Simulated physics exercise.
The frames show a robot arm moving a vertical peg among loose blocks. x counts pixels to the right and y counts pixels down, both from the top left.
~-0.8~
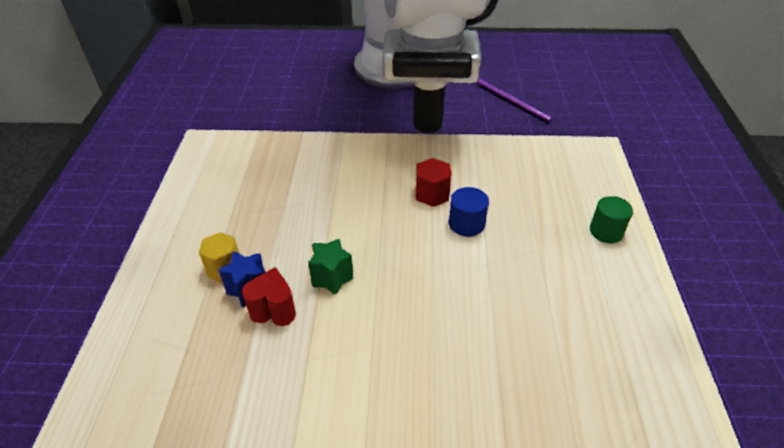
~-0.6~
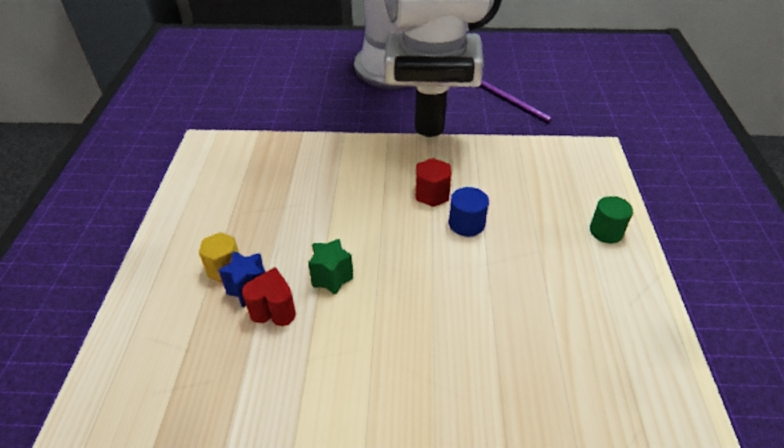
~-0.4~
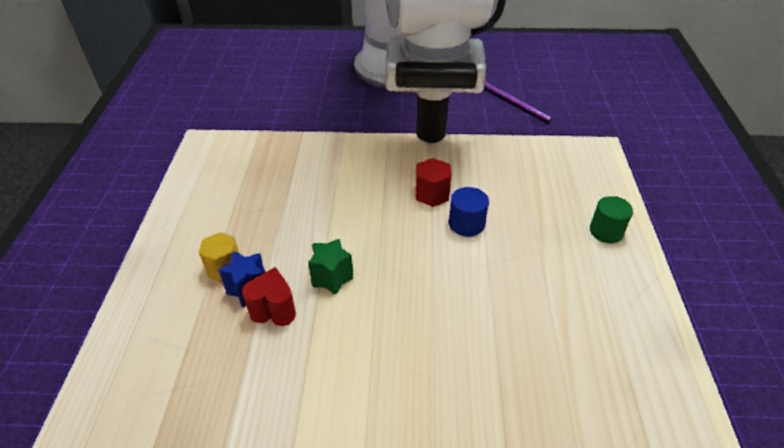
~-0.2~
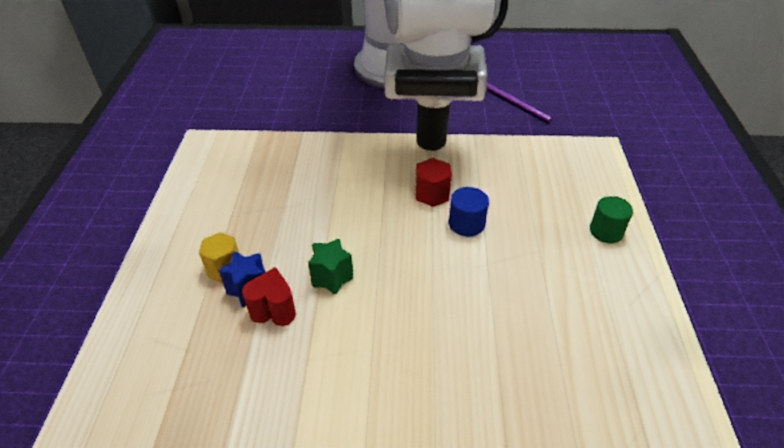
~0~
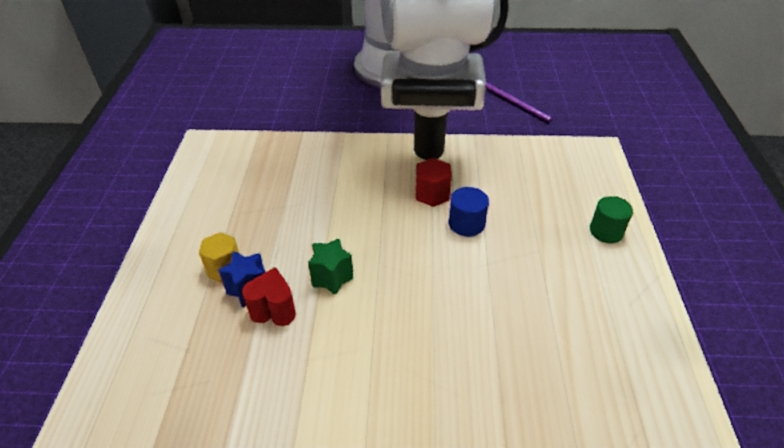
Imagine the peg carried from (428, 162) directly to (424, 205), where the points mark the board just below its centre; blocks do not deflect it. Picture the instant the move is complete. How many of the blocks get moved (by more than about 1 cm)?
Blocks moved: Two.
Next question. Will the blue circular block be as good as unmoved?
No, that is not what happens.
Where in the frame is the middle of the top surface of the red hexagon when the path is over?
The middle of the upper face of the red hexagon will lie at about (439, 205) in the picture.
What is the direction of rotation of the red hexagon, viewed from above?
The block spins anticlockwise.
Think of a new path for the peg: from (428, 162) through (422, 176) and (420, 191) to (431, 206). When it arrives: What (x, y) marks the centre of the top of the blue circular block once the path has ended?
The middle of the upper face of the blue circular block will lie at about (484, 211) in the picture.
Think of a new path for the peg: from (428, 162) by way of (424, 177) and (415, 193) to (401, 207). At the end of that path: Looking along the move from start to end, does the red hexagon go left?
It seems so.
What follows on the original path. Halfway along, peg at (427, 173); red hexagon at (435, 182).
At the end, peg at (424, 195); red hexagon at (439, 205), turned 25° anticlockwise; blue circular block at (479, 207).
